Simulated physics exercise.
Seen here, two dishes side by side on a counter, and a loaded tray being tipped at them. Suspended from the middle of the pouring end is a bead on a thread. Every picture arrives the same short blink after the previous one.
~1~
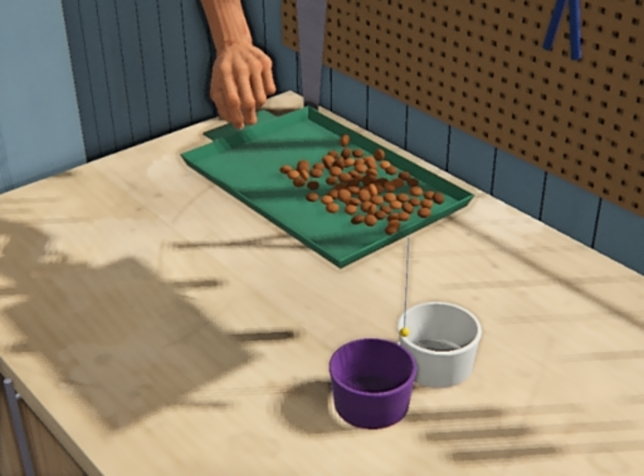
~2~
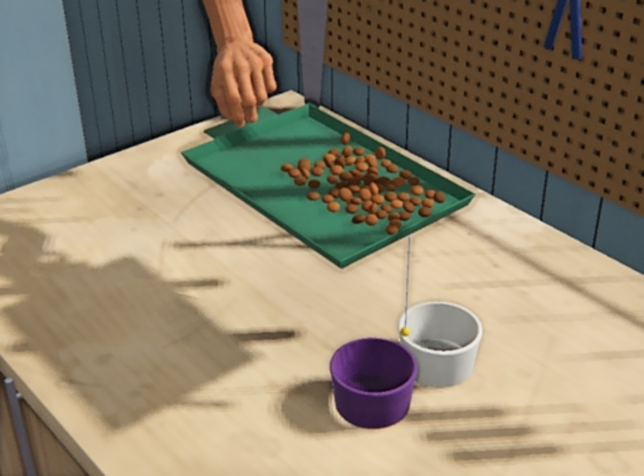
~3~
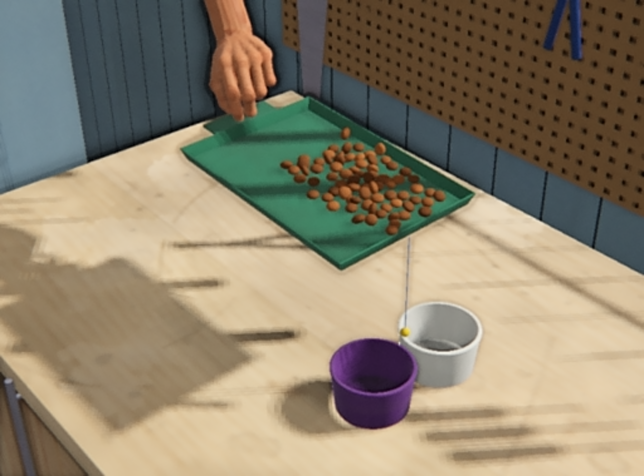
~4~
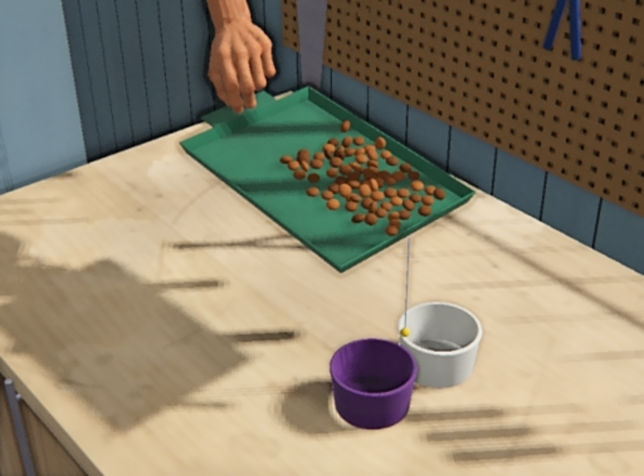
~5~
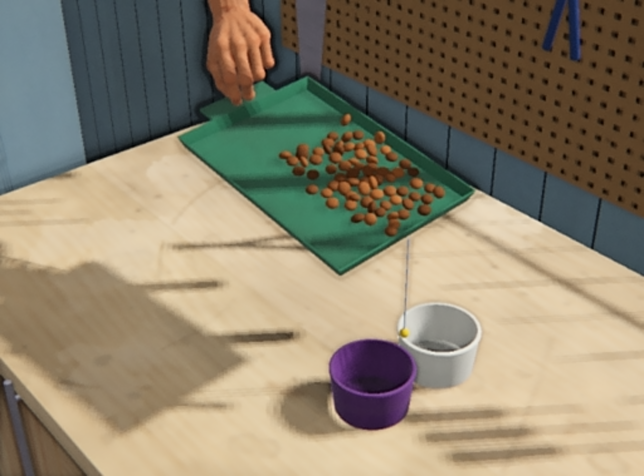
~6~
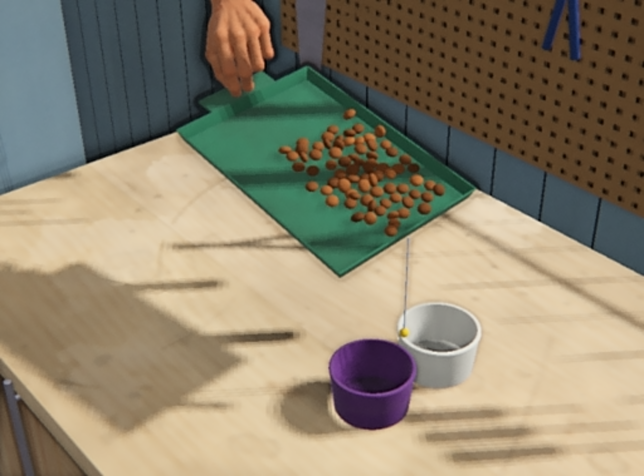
On a pale wooden counter by a pegboard, a green tray of brown kibble lies behind a purple dish and a white one, a yellow bead hanging on a thread nearby. A hand at the tray's far end gradually lifts it, tilting the tray slightly toward the front, while the pieces barely shift.
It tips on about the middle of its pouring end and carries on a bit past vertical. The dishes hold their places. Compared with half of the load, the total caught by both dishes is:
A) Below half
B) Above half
(B) Above half.
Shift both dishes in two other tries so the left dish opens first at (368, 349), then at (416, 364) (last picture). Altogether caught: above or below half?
With the first shift the pair saves less than a half; with the second, less than a half.
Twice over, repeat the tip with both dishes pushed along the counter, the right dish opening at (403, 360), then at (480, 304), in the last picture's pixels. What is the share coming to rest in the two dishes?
I'd expect some 70 percent, and then some 0 percent.
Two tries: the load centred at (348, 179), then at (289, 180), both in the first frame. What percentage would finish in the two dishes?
Estimates in order: 60 percent, 50 percent.
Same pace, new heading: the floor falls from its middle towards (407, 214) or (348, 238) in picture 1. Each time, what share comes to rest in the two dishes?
Case one near 50 %; case two near 60 %.
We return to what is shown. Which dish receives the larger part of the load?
Winner: The left side.
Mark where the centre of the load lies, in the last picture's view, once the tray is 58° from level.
I'd put the middle close to (359, 253).
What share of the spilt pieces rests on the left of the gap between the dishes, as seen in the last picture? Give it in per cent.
70 %, near enough.
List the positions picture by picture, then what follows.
In the first frame, corners of the pouring end (341, 256) and (467, 194), level; middle of the load (368, 182), bits of dog kibble; left dish (401, 403); right dish (467, 362); bead on its thread (404, 332).
In the second frame, corners of the pouring end (341, 256) and (468, 194), level; middle of the load (369, 180).
In the third frame, corners of the pouring end (341, 259) and (468, 193), tipped barely, lowest at the left corner; middle of the load (369, 178).
In the fourth frame, corners of the pouring end (341, 262) and (469, 191), tipped a little, lowest at the left corner; middle of the load (369, 175).
In the fifth frame, corners of the pouring end (340, 265) and (468, 190), tipped a little, lowest at the left corner; middle of the load (368, 172).
In the sixth frame, corners of the pouring end (340, 268) and (468, 188), tipped a little, lowest at the left corner; middle of the load (353, 170); left dish (400, 403); right dish (467, 362).
Just after the last frame, tray tipped steeply; the larger part on the tray; just a few in the left dish; about a tenth outside both; about a tenth in the air.
A moment on, tray tipped right over; roughly two thirds in the left dish; roughly a third outside both; just a few in the air.
Further on, tray tipped past a quarter turn; roughly two thirds in the left dish; roughly a third outside both.
When it is over, tray tipped past a quarter turn; roughly two thirds in the left dish; not one in the right dish; roughly a third outside both.
